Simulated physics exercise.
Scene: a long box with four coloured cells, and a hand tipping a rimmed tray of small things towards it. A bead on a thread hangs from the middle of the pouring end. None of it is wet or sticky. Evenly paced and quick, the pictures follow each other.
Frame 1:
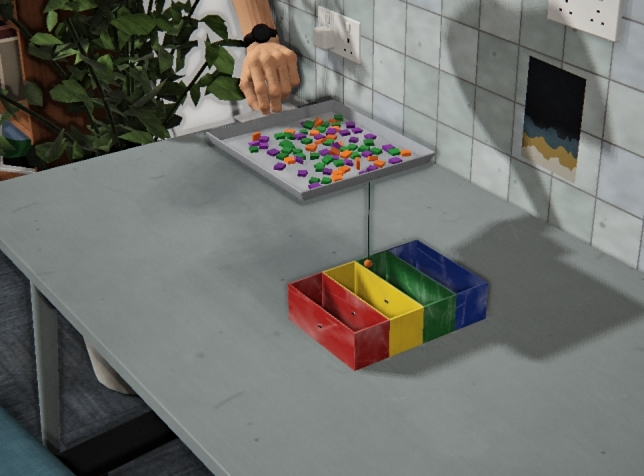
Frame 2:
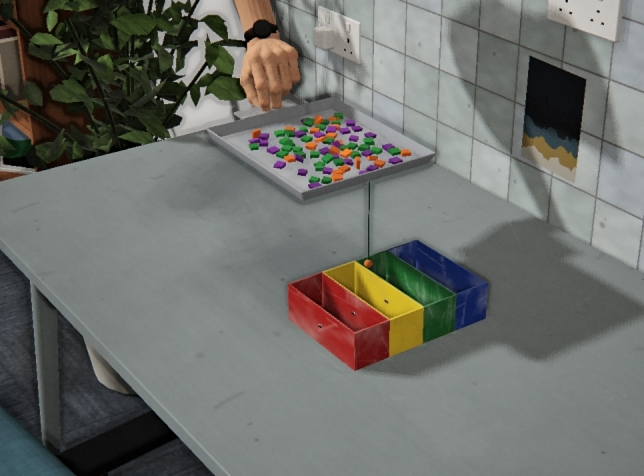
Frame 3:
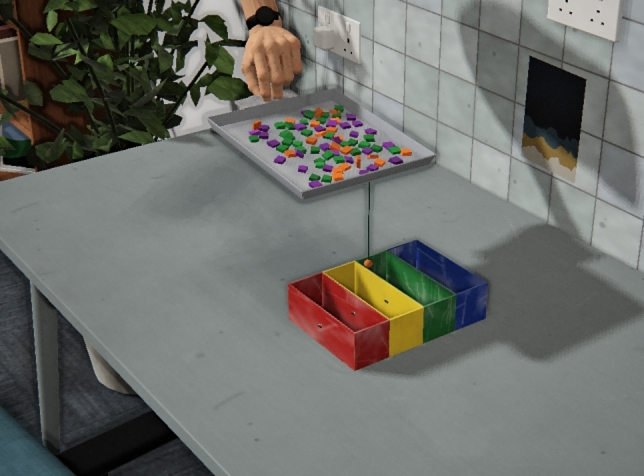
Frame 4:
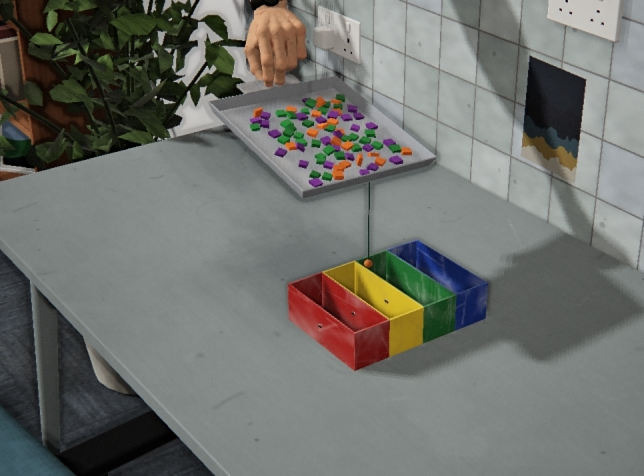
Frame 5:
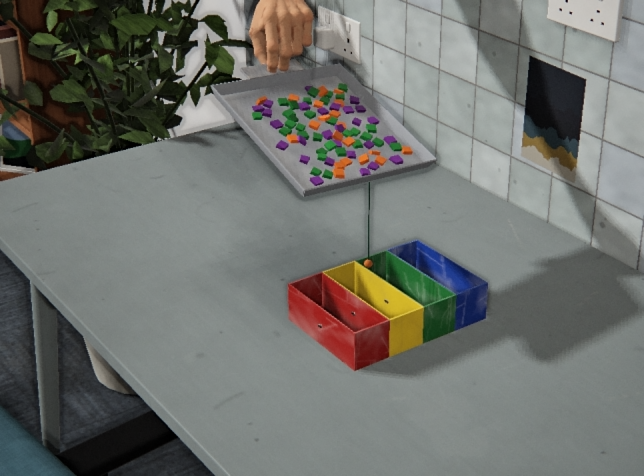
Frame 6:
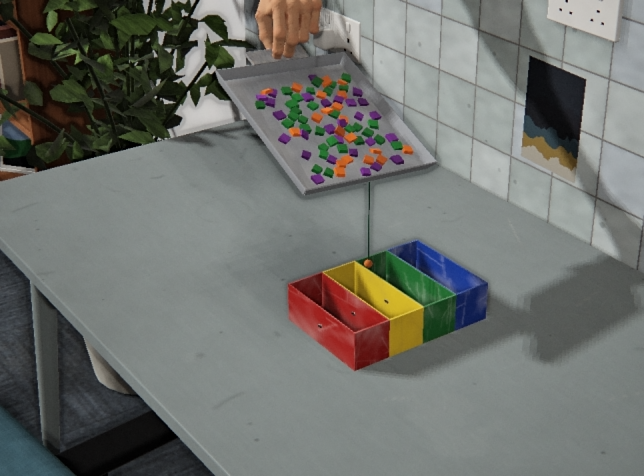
The clip shows a hand raising the far end of a rimmed gray tray of small orange, green and purple pieces, tilting it gradually toward a box with red, yellow, green and blue cells, which stays still on the table.
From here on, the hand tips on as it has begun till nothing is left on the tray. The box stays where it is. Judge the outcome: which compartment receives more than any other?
The blue compartment receives the most.
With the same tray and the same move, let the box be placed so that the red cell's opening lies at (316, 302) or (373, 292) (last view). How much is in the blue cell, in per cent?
40% for the first placement, 10% for the second.
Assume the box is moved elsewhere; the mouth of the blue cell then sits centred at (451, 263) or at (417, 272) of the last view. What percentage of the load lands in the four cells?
First try: Around 100 percent; second try: Around 60 percent.
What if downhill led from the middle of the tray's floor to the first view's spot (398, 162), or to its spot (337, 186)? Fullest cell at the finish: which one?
The cell in blue, then the red one.
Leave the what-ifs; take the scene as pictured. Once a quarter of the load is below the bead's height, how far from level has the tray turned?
That happens at close to 80 degrees.
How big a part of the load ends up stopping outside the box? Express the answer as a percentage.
10 per cent.
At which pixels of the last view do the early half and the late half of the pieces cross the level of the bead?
The first part passes (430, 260); everything after passes (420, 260).
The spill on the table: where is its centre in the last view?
Their resting centre is at about (505, 291).
Just after the last frame, tray tipped steeply; the larger part on the tray; about a tenth falling or outside the box.
A moment on, tray tipped past a quarter turn; about a tenth on the tray; roughly a third in the blue cell; roughly a quarter in the green cell; about a tenth in the yellow cell; just a few in the red cell; roughly a quarter falling or outside the box.
Further on, tray tipped past a quarter turn; roughly a third in the blue cell; roughly a quarter in the green cell; about a tenth in the yellow cell; about a tenth in the red cell; about a tenth falling or outside the box.
When it is over, tray tipped past a quarter turn; roughly a third in the blue cell; roughly a quarter in the green cell; about a tenth in the yellow cell; about a tenth in the red cell; about a tenth outside the box.
